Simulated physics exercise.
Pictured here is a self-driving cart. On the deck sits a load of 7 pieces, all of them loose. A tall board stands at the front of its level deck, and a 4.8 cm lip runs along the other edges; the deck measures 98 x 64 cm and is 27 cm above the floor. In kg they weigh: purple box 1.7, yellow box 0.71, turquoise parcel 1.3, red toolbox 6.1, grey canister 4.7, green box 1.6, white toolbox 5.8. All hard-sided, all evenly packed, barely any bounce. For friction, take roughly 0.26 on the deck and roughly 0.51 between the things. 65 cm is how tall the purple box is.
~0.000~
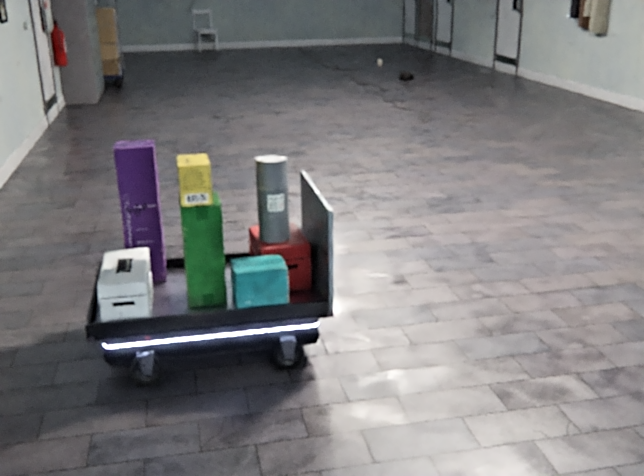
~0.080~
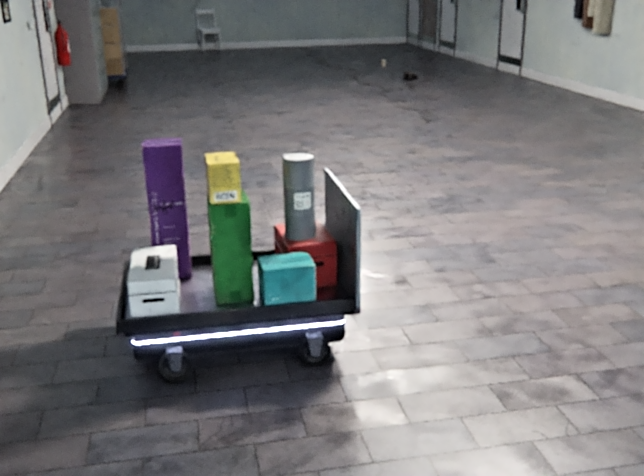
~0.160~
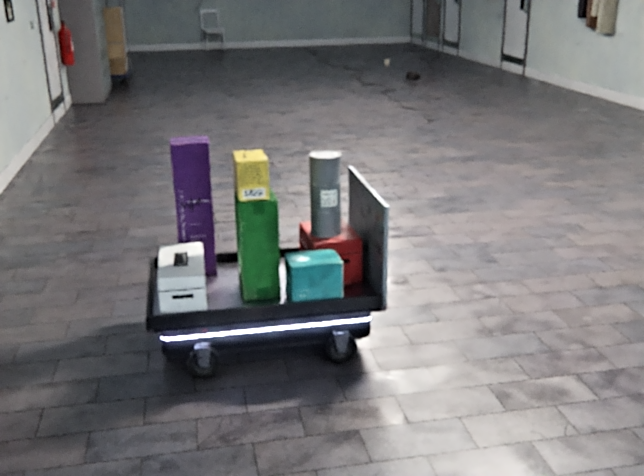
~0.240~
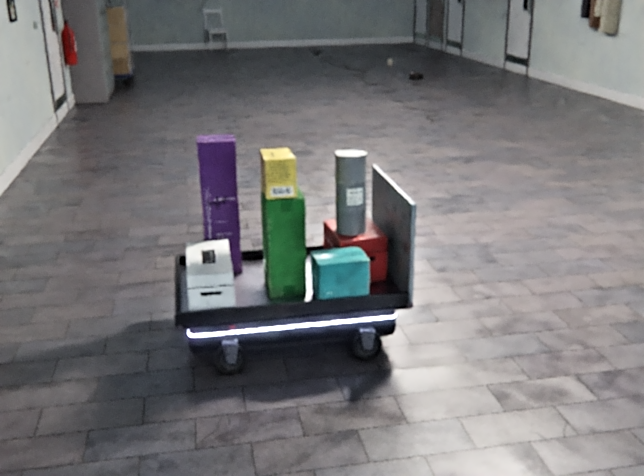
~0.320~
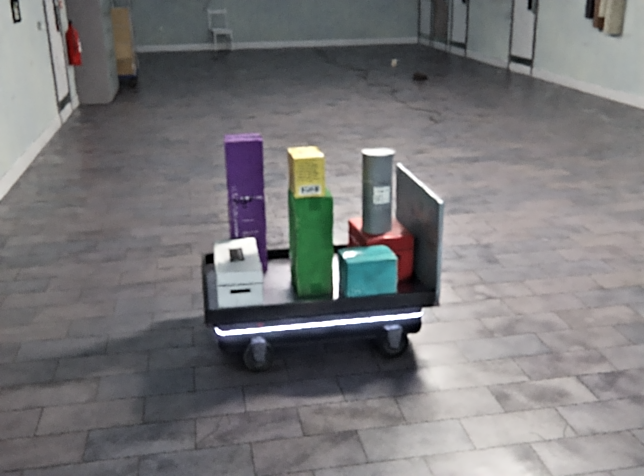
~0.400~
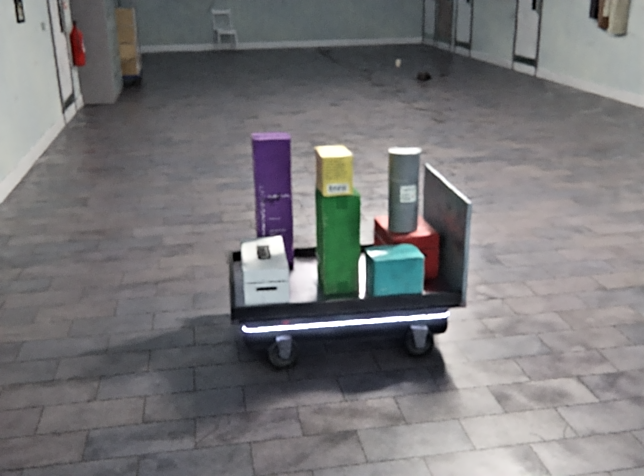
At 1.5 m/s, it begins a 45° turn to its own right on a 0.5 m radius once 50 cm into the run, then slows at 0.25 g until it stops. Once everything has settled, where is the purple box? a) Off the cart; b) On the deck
The answer is a.
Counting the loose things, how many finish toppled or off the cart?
Altogether, 2.
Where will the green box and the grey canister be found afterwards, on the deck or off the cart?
Green box: In bounds; grey canister: Out of bounds.
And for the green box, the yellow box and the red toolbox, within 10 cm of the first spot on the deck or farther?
In short, the green box leaves its position, the yellow box leaves its position, the red toolbox stays close to home.
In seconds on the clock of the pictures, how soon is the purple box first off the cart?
0.8 s, roughly.
By 0.70 s, 105 cm covered, turned 41°; grey canister now off the cart; purple box tilted 14° near (396, 200); yellow box 20 cm from its spot.
By 0.90 s, 134 cm covered, turned 45°; purple box now off the cart; yellow box 24 cm from its spot; green box 24 cm from its spot.
When it is over (3.0 s), off the cart, purple box and grey canister; not toppled but over 10 cm from the start, yellow box and green box; the other 3 within 10 cm of the start. In the last view, purple box near (619, 291).
